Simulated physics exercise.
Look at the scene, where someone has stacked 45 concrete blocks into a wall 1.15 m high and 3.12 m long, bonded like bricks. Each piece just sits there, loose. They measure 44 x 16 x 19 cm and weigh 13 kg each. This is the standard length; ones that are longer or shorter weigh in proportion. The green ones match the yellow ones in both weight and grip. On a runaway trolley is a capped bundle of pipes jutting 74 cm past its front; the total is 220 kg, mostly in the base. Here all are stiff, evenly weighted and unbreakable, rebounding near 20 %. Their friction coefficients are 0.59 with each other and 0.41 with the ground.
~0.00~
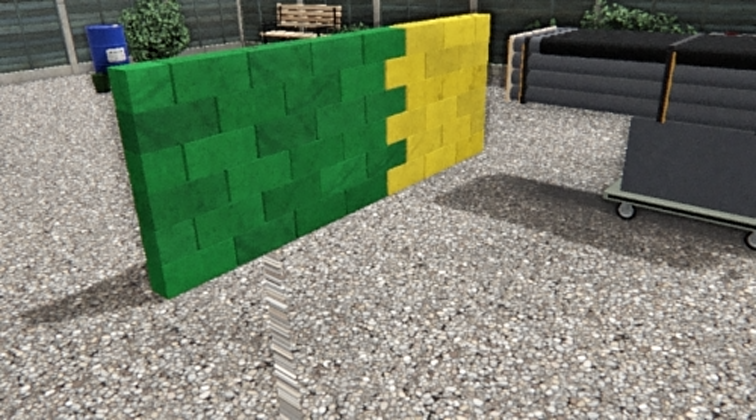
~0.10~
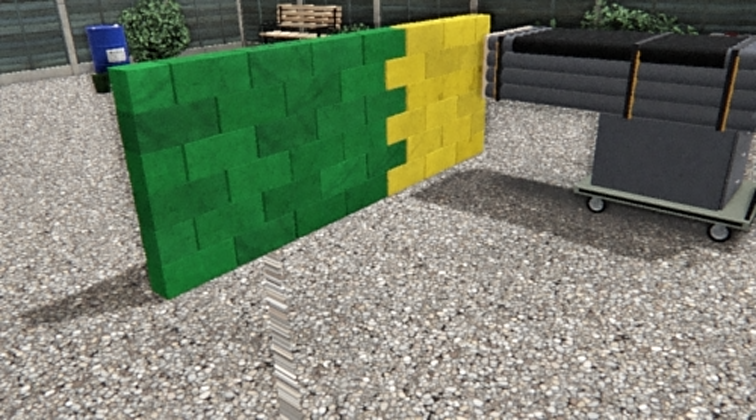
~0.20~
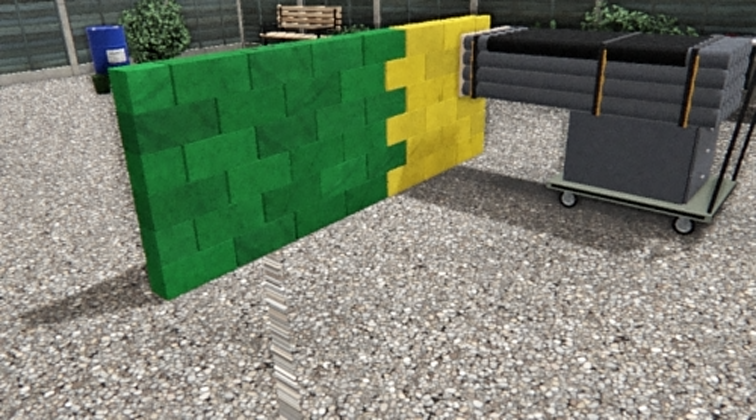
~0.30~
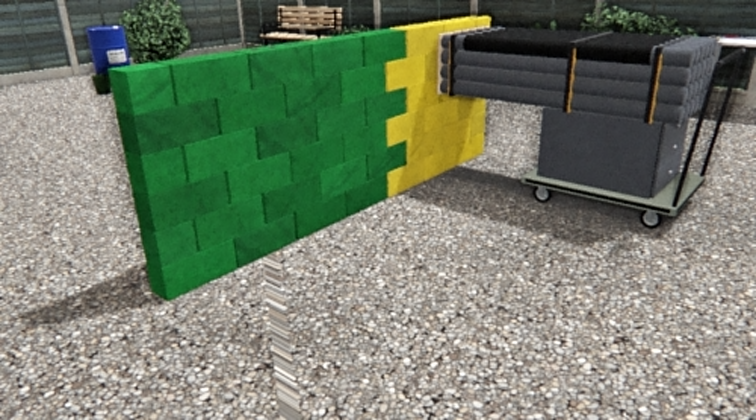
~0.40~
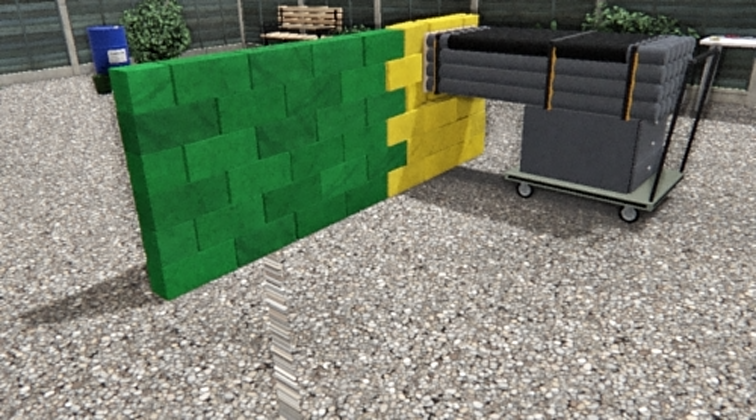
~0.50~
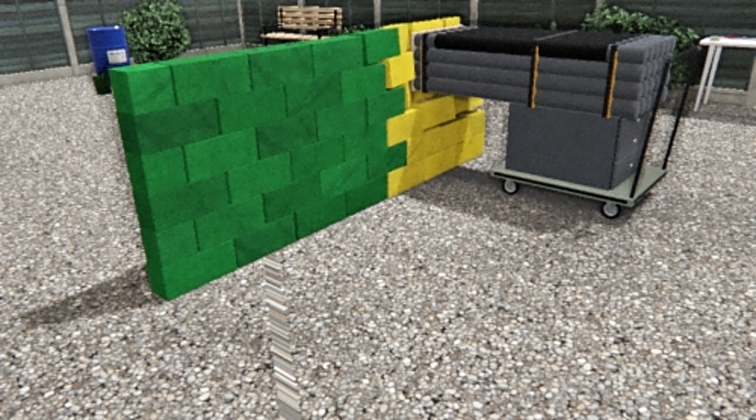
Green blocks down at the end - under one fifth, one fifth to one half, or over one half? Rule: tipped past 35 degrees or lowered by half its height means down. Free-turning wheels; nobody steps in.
Under one fifth.
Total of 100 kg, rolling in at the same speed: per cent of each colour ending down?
For yellow it's 60, for green it's 0 in a hundred.
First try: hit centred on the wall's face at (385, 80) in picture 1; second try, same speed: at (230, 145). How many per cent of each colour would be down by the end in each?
You'd get yellow at 30 followed by 0, and green at 30 followed by 50 percent.
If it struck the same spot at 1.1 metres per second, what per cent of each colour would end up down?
Then yellow 70, green 0 per cent.
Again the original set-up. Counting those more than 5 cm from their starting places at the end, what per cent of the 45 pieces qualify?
That makes 40 percent.
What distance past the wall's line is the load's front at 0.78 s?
At that moment, around 50 cm past it.
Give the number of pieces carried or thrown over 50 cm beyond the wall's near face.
Roughly 8.
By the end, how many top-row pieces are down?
The number is 4.
By 0.60 s, load 33 cm past the wall's line, still rolling; none of the 27 green blocks down (6 of 45 in all colours); top green block unmoved; top yellow block tilted 17°, 10 cm lower.
By 0.78 s, load 52 cm past the wall's line, still rolling; 1 of the 27 green blocks down (12 of 45 in all colours); top green block unmoved; top yellow block tilted 46°, 46 cm lower.
By 1.04 s, load 77 cm past the wall's line, still rolling; 1 of the 27 green blocks down (12 of 45 in all colours); top green block unmoved; top yellow block on its side.
By 1.36 s, load 92 cm past the wall's line, still rolling; 1 of the 27 green blocks down (12 of 45 in all colours); top green block unmoved; top yellow block upside down.
When it is over (3.2 s), load 93 cm past the wall's line, stopped; 1 of the 27 green blocks down (12 of 45 in all colours); top green block unmoved; top yellow block on its side. That is 4 per cent. In pixels of the last frame, middles, top green block near (274, 66), top yellow block near (282, 121).
